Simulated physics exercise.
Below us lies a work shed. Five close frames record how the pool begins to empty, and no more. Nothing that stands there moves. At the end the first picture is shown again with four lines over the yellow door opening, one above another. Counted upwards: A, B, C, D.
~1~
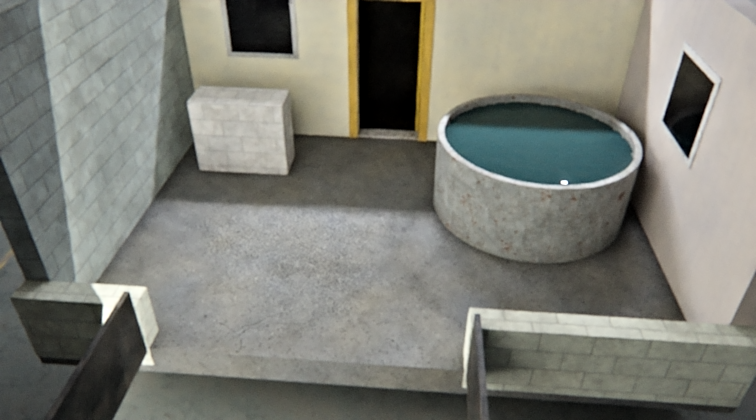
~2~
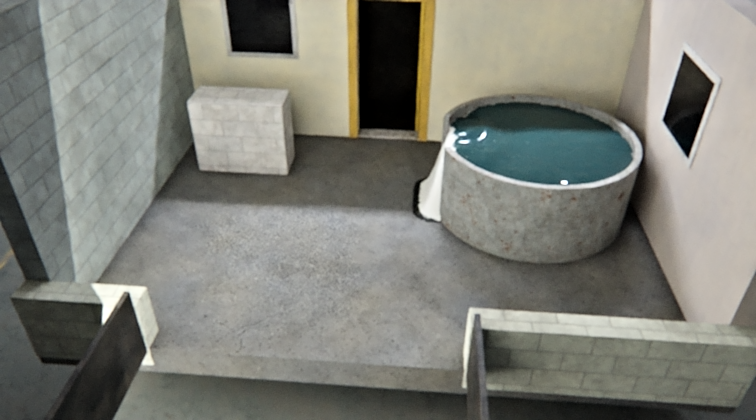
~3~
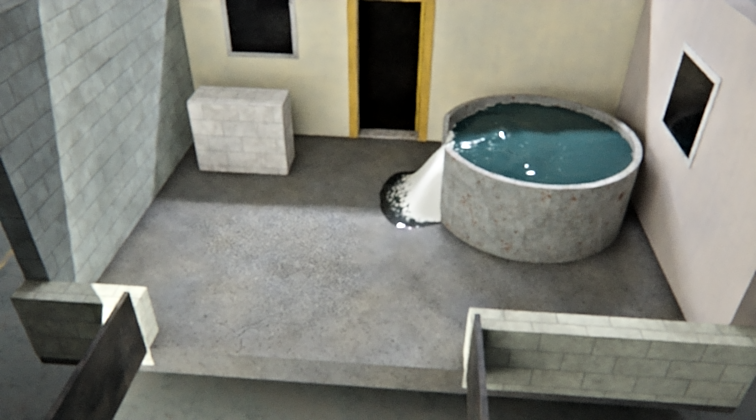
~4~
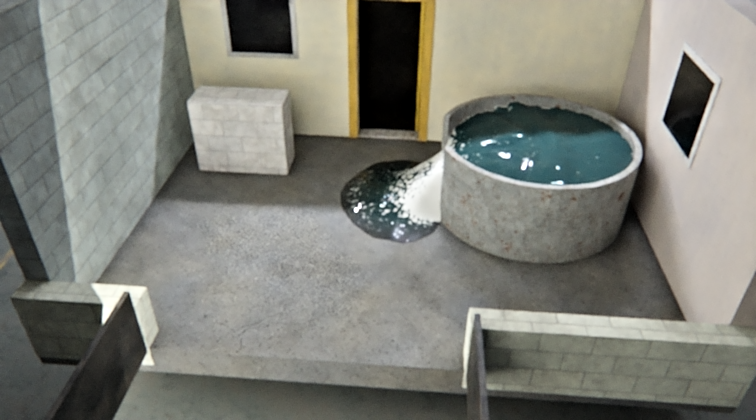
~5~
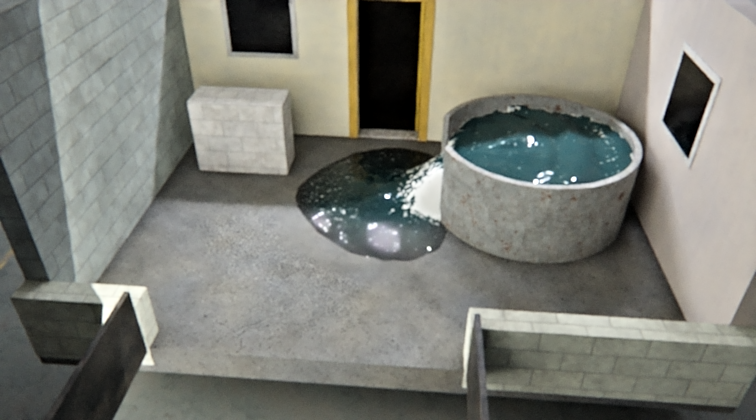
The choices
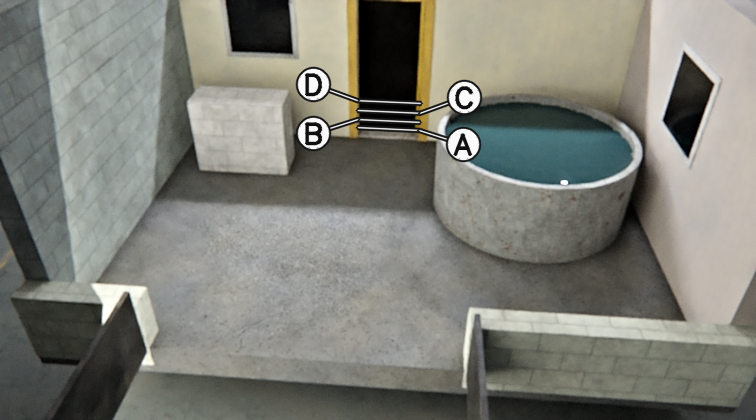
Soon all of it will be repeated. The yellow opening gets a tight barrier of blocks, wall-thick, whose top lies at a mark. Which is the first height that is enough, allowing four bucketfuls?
A is the one.
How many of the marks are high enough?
All four.
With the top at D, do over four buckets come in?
No.
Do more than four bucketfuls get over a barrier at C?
No, that is safe.
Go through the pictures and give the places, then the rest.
Water in the pool at rest, its middle at (536, 141); foot of the yellow doorway at (388, 138); open gate at (305, 293), in the first picture.
Front seen at (438, 209), 1 % of the ground wet, in the second picture.
Front seen at (397, 177), 4 % of the ground wet, in the third picture.
Front seen at (349, 190), 8 % of the ground wet, in the fourth picture.
Front seen at (309, 182), 16 % of the ground wet, in the fifth picture.
On the marked copy, A at (388, 129); B at (388, 120); C at (388, 111); D at (389, 102); from the bottom up A, B, C, D.
With A, a splash gets over, under a bucket.
With B, nothing gets over.
With C, nothing gets over.
With D, nothing gets over.
